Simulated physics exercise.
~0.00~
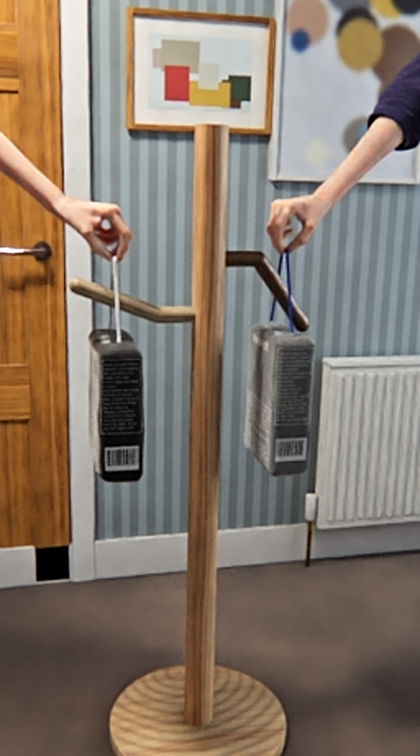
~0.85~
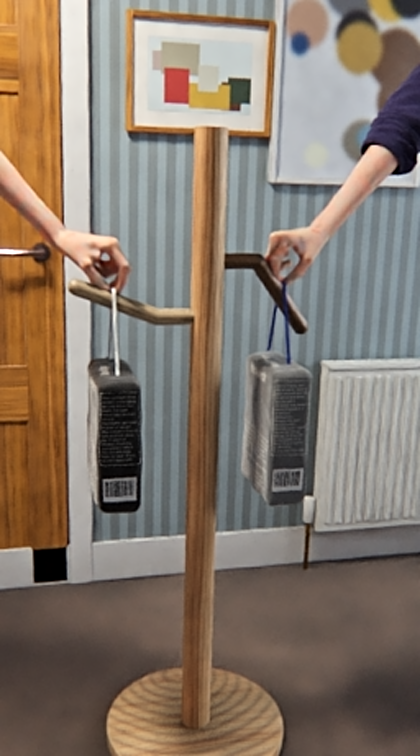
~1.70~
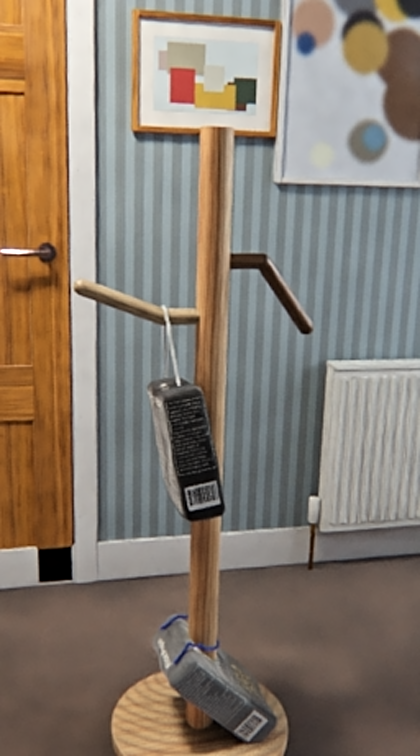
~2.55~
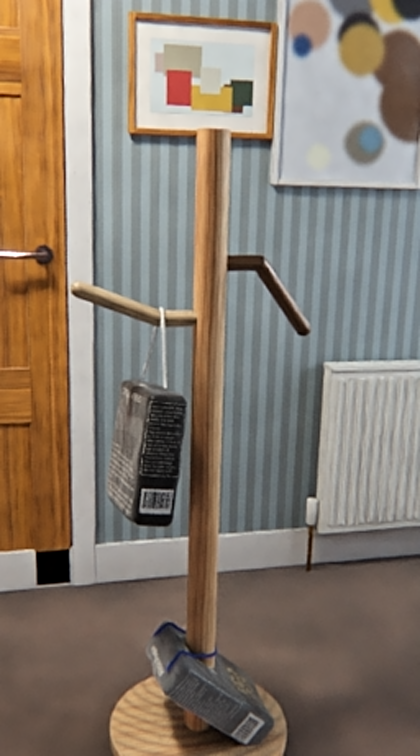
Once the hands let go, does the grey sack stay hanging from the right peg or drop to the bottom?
The grey sack drops and ends up leaning at the foot of the stand, while the black bag stays hanging by its loop from the left peg.
In a room with striped wallpaper, two hands lowered a black bag and a grey sack by their loops at a wooden stand's pegs and let go; the black bag slid inward and stayed hanging, while the grey sack dropped to the stand's foot.
